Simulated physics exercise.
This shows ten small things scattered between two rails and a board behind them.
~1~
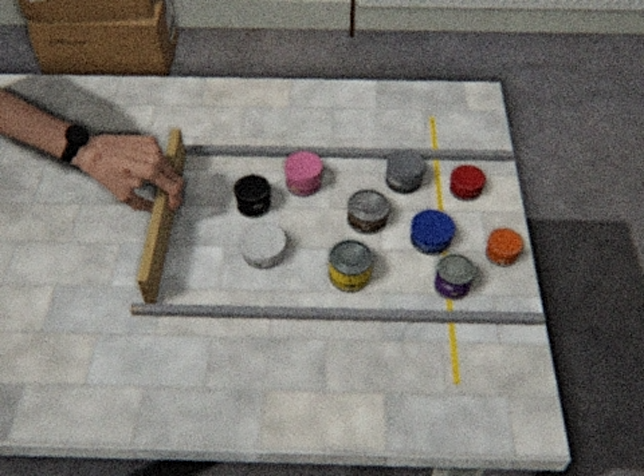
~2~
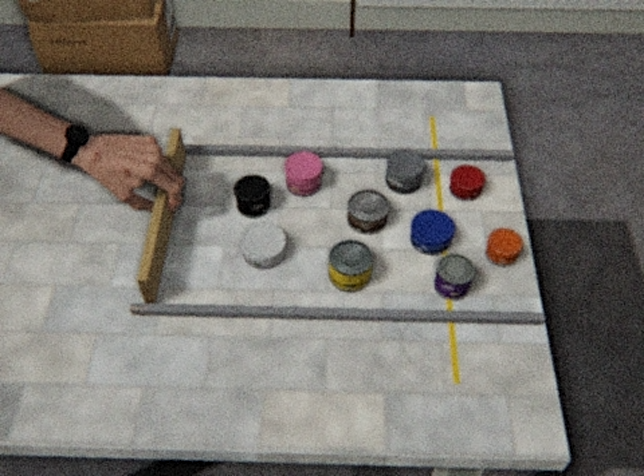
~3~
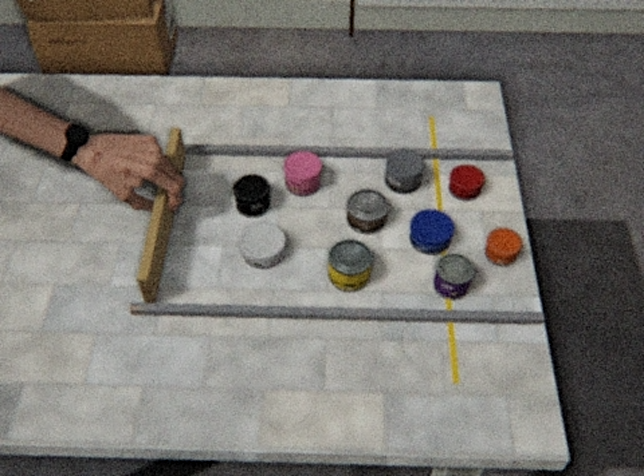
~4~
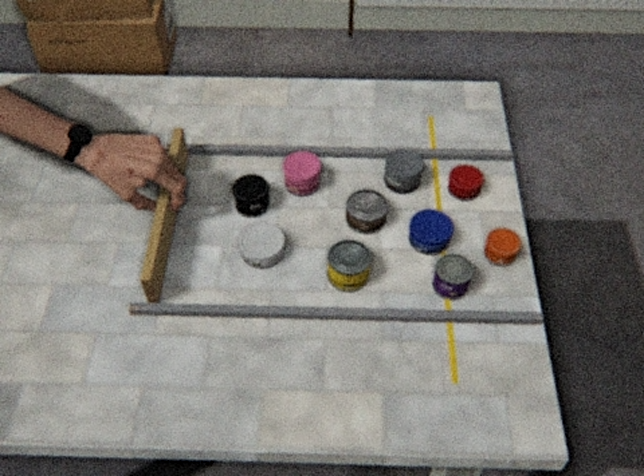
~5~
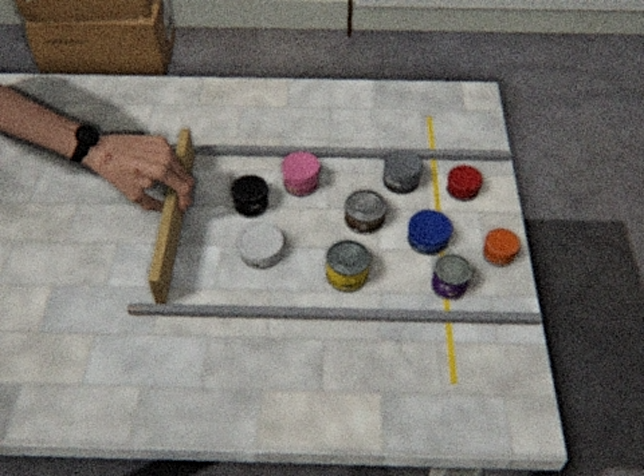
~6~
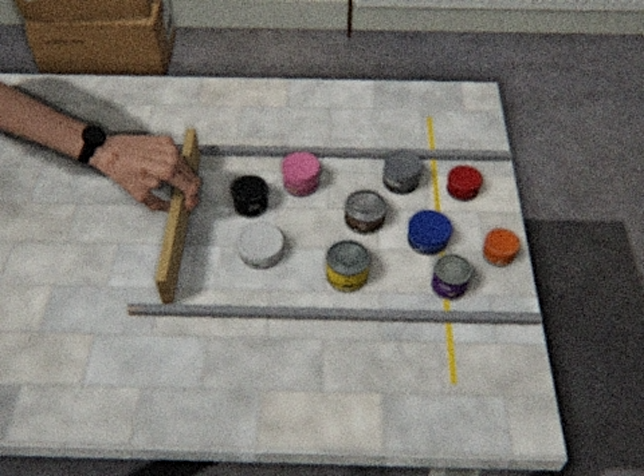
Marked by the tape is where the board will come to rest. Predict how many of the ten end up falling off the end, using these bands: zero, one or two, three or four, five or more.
I expect one or two pieces to come off the table.
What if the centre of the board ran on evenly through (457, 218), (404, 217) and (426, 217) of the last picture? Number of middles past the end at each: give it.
Per position: 1 / 0 / 1.
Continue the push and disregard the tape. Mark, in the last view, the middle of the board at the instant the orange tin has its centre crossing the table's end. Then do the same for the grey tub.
The orange tin puts it at (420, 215), the grey tub at (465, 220).
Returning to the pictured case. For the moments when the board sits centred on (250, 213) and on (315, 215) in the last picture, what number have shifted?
It comes to 2 for the first spot, 5 for the other.
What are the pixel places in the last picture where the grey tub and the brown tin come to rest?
In the last picture the first middle sits at (490, 165) and the other at (486, 221).
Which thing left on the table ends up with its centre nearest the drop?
The answer: The red tin.
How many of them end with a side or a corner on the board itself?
So the total is 4.
Soon after, none off yet; orange tin at rest near (501, 248); red tin at rest near (464, 183); purple tin at rest near (451, 277).
In the end, the number that fall off is one or two; gone, orange tin.
